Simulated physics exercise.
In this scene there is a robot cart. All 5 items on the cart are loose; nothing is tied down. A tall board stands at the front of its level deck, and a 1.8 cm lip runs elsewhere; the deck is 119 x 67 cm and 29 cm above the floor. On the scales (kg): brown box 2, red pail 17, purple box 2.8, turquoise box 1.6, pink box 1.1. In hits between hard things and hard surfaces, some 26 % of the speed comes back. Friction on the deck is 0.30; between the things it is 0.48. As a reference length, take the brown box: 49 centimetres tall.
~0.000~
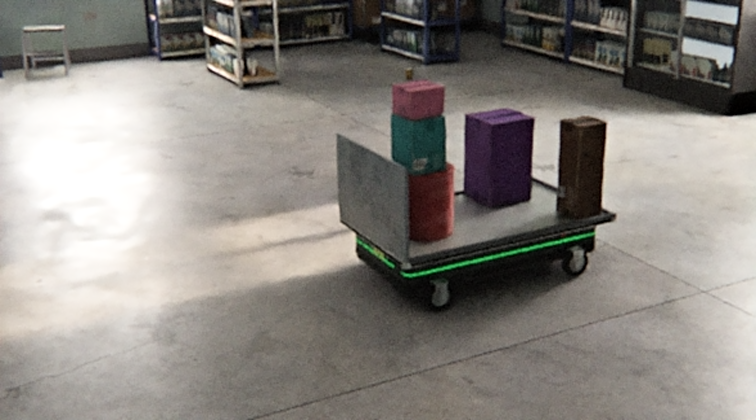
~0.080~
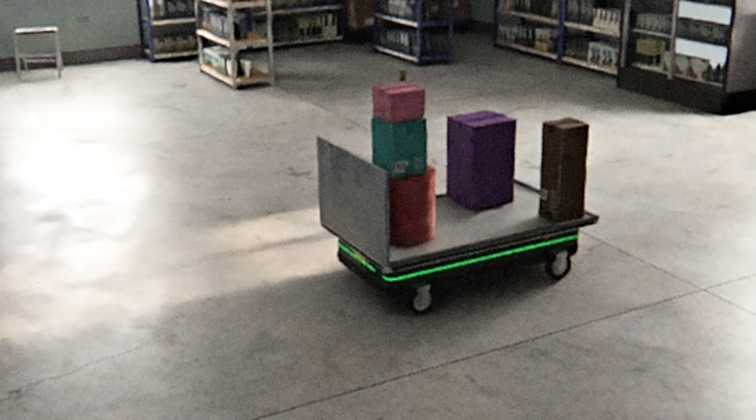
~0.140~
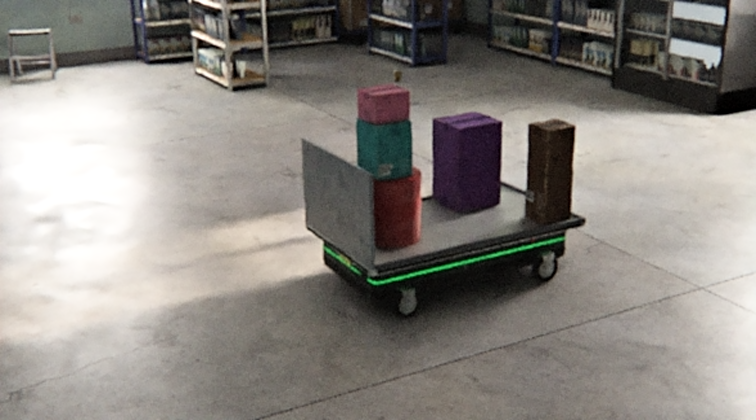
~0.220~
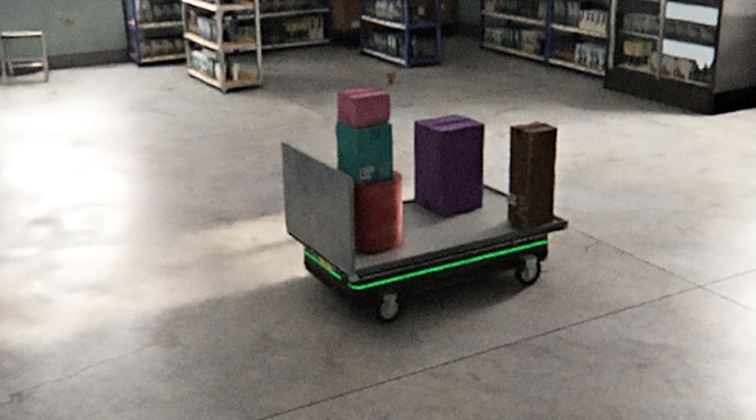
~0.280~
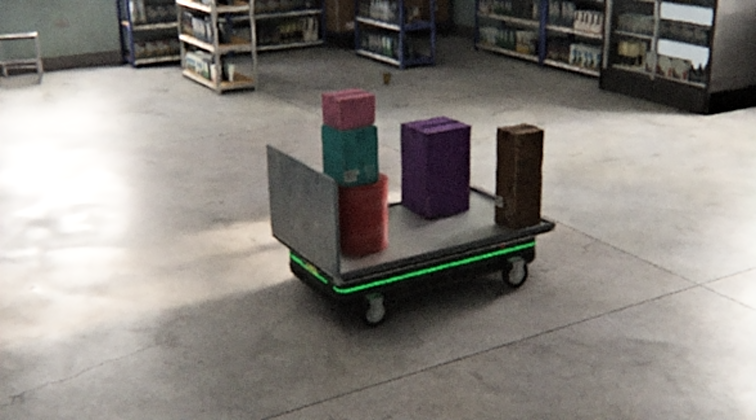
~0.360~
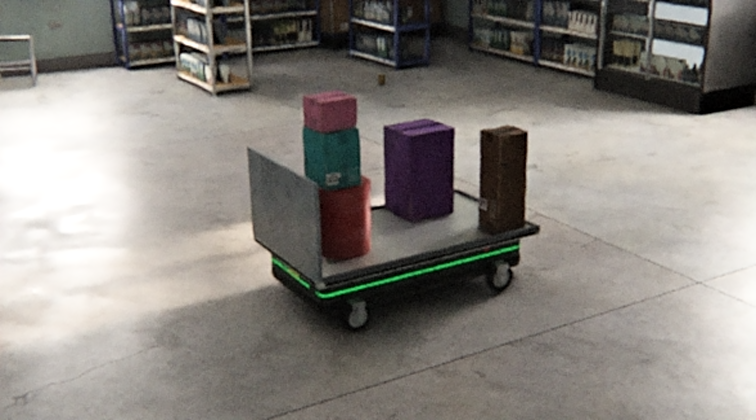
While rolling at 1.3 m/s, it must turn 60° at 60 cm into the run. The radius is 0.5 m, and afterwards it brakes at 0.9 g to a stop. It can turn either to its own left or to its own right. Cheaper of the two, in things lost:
Left.
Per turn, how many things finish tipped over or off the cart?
Heading left gives 2 while heading right gives 3.
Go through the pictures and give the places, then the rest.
In the first picture, 0 cm covered; brown box (581, 168); red pail (426, 200).
In the second picture, 10 cm covered; pink box (399, 102); purple box (481, 159).
In the third picture, 18 cm covered; turquoise box (384, 146); pink box (384, 104).
In the fourth picture, 29 cm covered; purple box (449, 165); turquoise box (365, 149).
In the fifth picture, 36 cm covered; pink box (349, 109); purple box (435, 167).
In the sixth picture, 47 cm covered; brown box (503, 179); red pail (342, 216).
Turning left. Around 0.76 s, 99 cm covered, turned 27°; red pail at 5° to upright near (255, 245); turquoise box at 5° to upright; pink box at 4° to upright.
Around 1.06 s, 138 cm covered, turned 60°; turquoise box and pink box now off the cart; red pail at 34° to upright near (282, 301); brown box shifted 2 cm near (413, 211).
Around 1.36 s, 152 cm covered, turned 60°, stopped; red pail shifted 20 cm near (331, 339); brown box shifted 10 cm near (415, 231); purple box shifted 14 cm.
Finally (1.9 s), off the cart, turquoise box and pink box; not toppled but over 10 cm from the start, brown box, red pail and purple box. Final places as that camera would see them, brown box near (415, 234), red pail near (342, 337).
Turning right instead, brown box, turquoise box and pink box tipped over or off the cart, 3 of 5 in all.
